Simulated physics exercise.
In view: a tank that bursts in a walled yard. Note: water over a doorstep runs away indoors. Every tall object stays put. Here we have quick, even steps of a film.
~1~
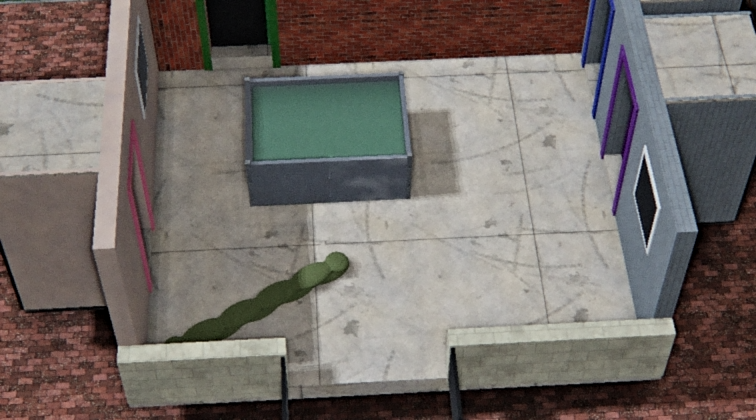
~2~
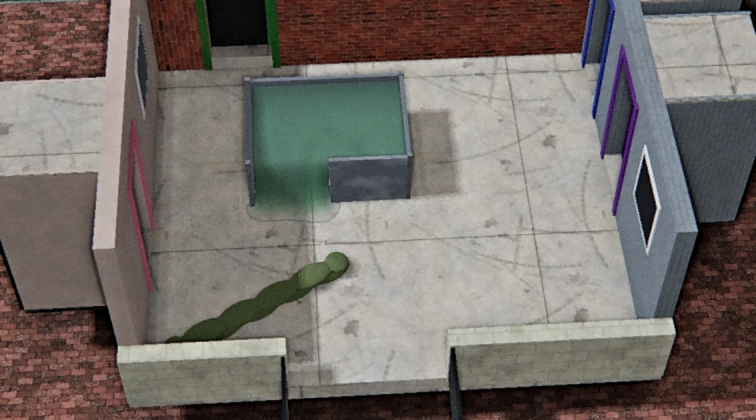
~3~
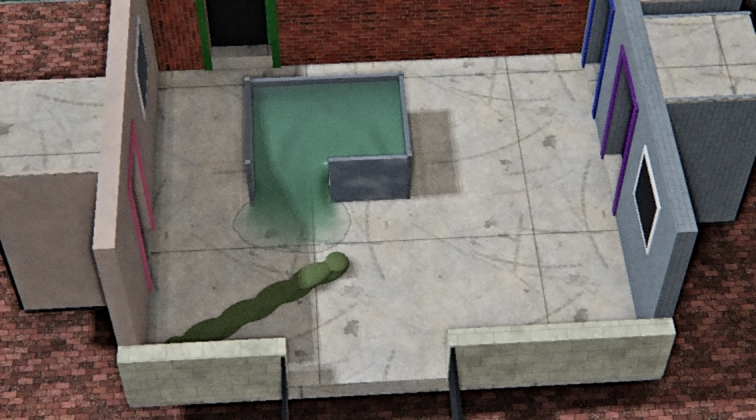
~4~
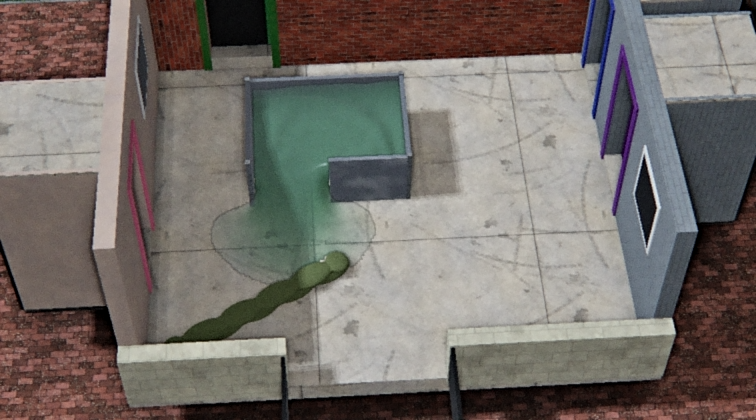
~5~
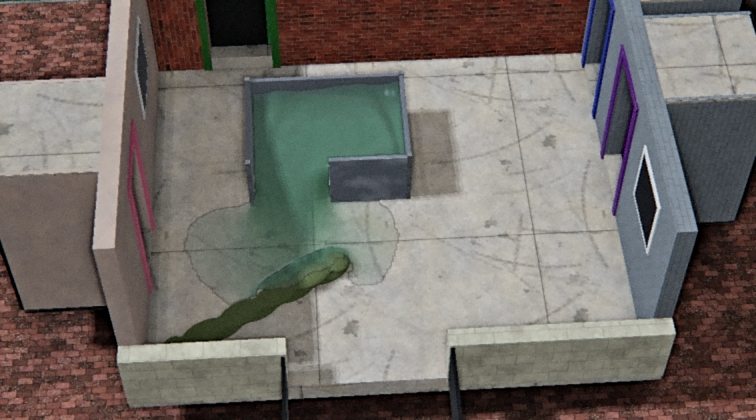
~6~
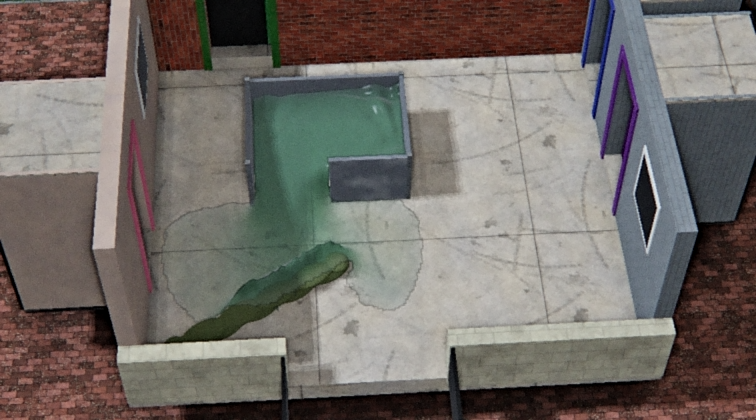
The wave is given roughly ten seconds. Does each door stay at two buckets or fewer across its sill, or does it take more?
One by one: The pink door goes beyond what's allowed there. The green door stays inside what's allowed there. The purple door stays inside what's allowed there. The blue door stays inside what's allowed there.
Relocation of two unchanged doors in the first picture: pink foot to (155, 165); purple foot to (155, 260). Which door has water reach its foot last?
Result: The blue-painted one.
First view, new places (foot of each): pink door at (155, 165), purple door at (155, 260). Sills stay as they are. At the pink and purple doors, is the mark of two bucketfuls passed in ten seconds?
Pink door stays within the limit; purple door exceeds the limit.
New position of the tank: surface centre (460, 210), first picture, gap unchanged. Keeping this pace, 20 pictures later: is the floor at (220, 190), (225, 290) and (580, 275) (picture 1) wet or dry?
One after the other: Untouched, untouched, reached.
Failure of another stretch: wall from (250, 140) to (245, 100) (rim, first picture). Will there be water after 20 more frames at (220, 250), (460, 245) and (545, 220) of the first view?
Log: Point 1 inundated; point 2 unreached; point 3 unreached.
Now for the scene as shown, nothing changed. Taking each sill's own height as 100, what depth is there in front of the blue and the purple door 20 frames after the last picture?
Some 0 percent and then some 0 percent.
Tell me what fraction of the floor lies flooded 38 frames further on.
My best guess is some 80 %.
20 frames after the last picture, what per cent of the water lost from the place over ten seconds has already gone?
50 per cent.
A moment on, water covers 30 % of the floor; the pink door wet at the sill, nothing in, the green door not reached, the purple door not reached, the blue door not reached.
Next, water covers 45 % of the floor; the pink door over two buckets in, the green door not reached, the purple door not reached, the blue door not reached.
Then, water covers 60 % of the floor; the pink door over two buckets in, the green door not reached, the purple door not reached, the blue door not reached.
Later, water covers 80 % of the floor; the pink door far over two buckets in, the green door wet at the sill, nothing in, the purple door wet at the sill, nothing in, the blue door wet at the sill, nothing in.
In the end, water covers 95 % of the floor; the pink door far over two buckets in, the green door wet at the sill, nothing in, the purple door wet at the sill, nothing in, the blue door under two buckets in.
